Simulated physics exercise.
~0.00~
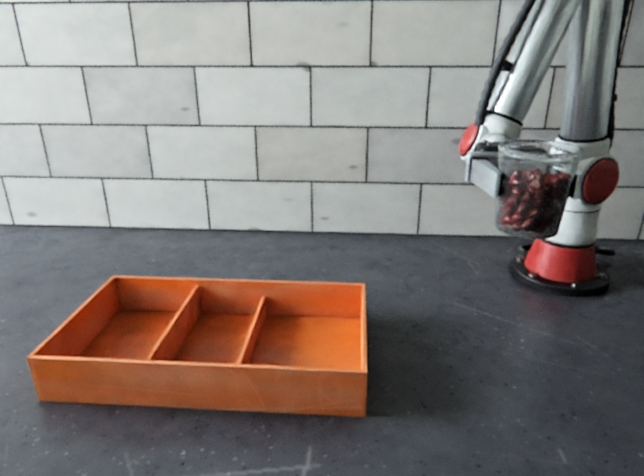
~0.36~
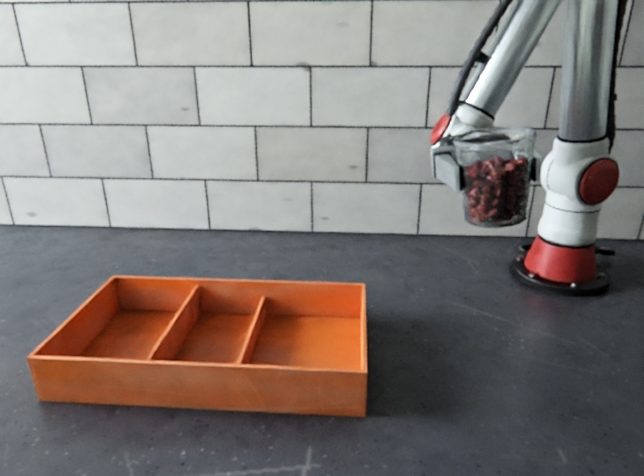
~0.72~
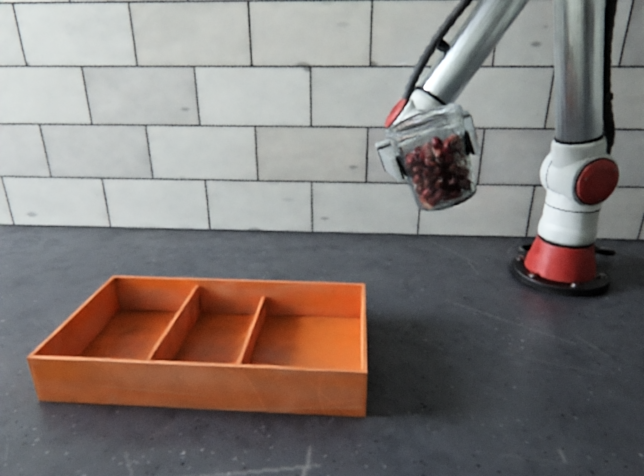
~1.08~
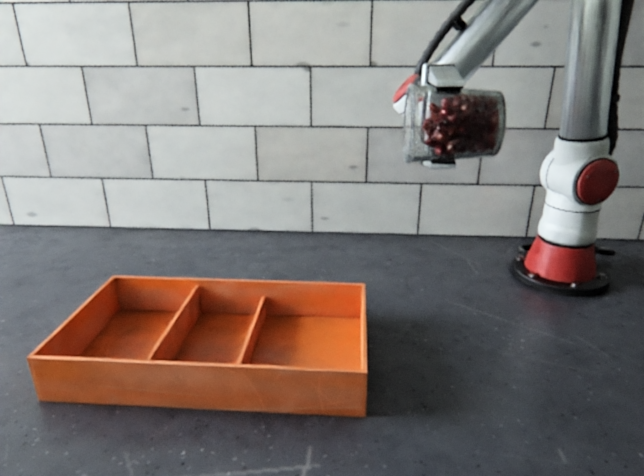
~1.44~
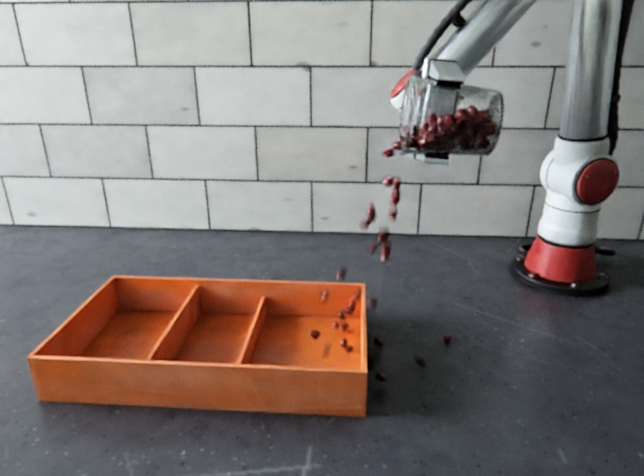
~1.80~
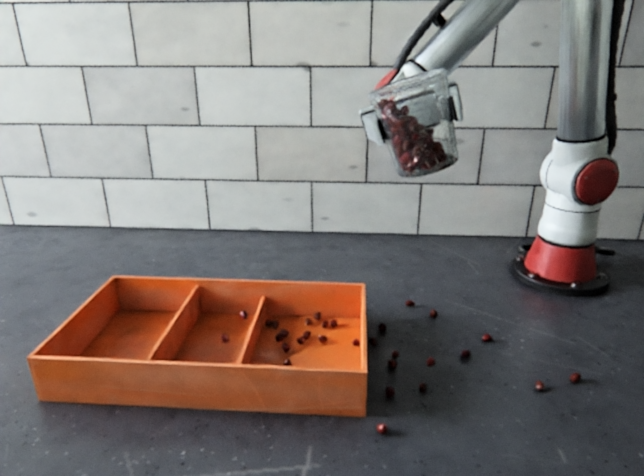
A shallow orange box, split by two cross walls into three parts, sits still on a dark grey table before a white tiled wall, seen from the front and slightly above. At the right, a silver and white robot arm with red joints holds a clear cup of dark red beans. The arm carries the cup left, tilting it, then draws back and up slightly as the cup tips onto its side. Beans spill toward the box's right end. The cup then moves left and swings partly upright, still holding most beans, with some in the right part, a couple in the middle and others scattered on the table.
